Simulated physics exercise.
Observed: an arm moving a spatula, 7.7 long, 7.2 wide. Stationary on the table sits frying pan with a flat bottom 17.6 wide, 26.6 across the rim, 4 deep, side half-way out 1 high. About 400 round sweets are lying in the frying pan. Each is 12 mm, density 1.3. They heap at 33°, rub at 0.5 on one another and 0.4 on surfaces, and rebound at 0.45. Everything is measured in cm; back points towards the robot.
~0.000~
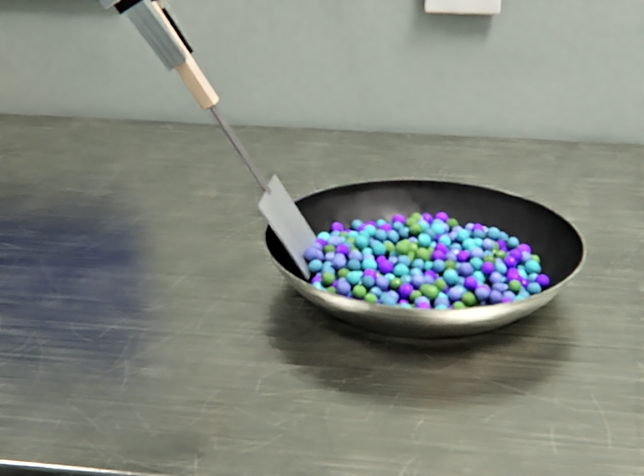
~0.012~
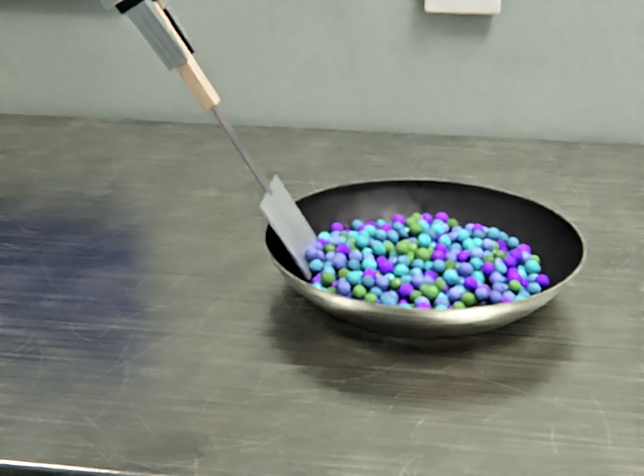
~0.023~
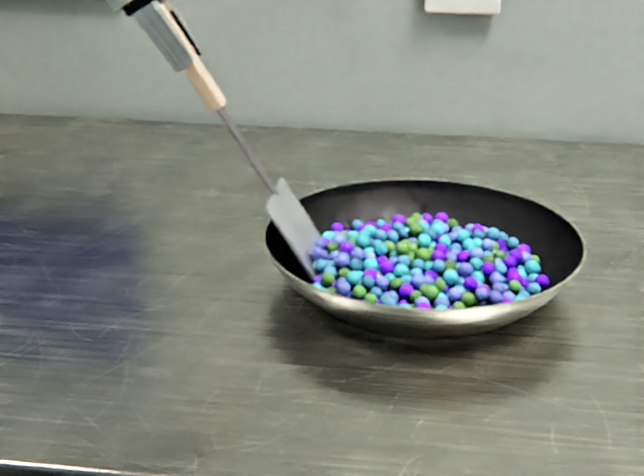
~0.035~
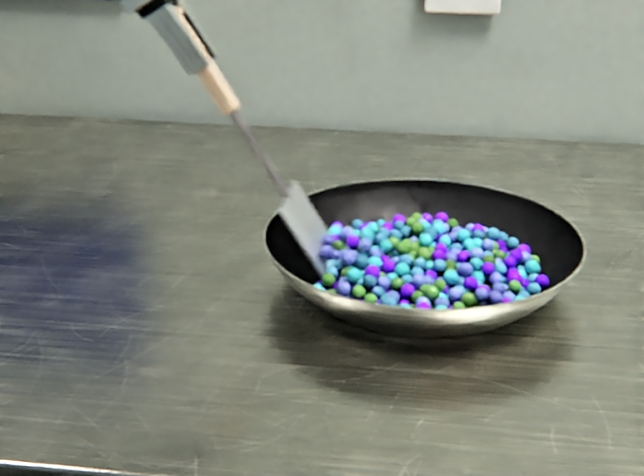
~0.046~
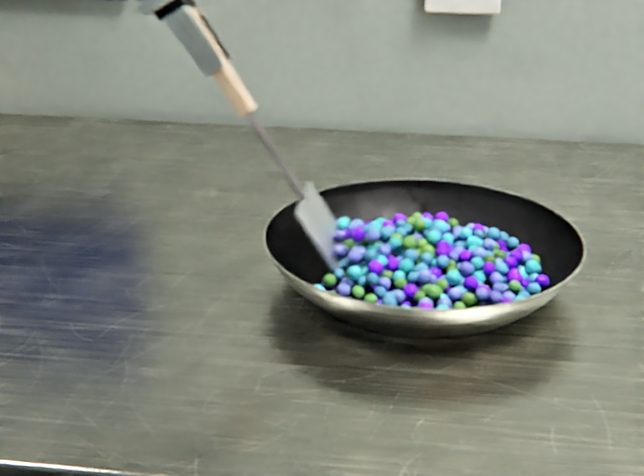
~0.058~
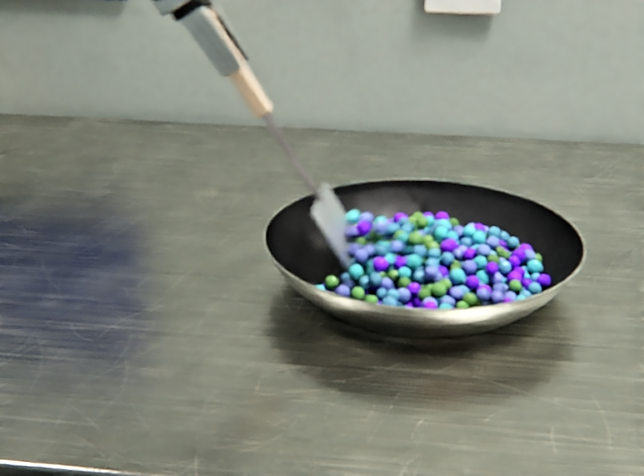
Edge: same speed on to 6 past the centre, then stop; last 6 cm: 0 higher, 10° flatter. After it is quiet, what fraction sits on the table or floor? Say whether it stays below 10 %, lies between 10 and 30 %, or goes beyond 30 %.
It stays below 10 %.
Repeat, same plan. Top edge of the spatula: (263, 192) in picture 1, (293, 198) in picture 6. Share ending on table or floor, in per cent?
My guess would be close to 0 per cent.
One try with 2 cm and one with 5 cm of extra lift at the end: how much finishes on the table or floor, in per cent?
Result: Approx. 10 % and 15 %, one try each.
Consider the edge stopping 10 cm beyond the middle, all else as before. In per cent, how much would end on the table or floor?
I'd expect close to 20 per cent then.
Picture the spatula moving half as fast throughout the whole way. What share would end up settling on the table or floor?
In that case, close to 0 per cent.
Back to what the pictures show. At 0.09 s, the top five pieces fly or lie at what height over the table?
Roughly 6 centimetres.
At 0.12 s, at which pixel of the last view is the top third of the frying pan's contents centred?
Near (453, 248).
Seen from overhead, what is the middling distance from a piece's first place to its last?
4 cm.
After 0.09 s, sloping 58°, highest piece 7 above the table; 398 in the frying pan.
After 0.12 s, sloping 55°, highest piece 8 above the table; 398 in the frying pan.
After 0.33 s, sloping 48°, highest piece 5 above the table; 390 in the frying pan, 7 on the table or floor, 1 on the blade or in flight.
After 1.38 s, sloping 48°, highest piece 5 above the table; 390 in the frying pan, 8 on the table or floor.
In the end, 390 in the frying pan, 8 on the table or floor. That is 2 % on the table or floor.
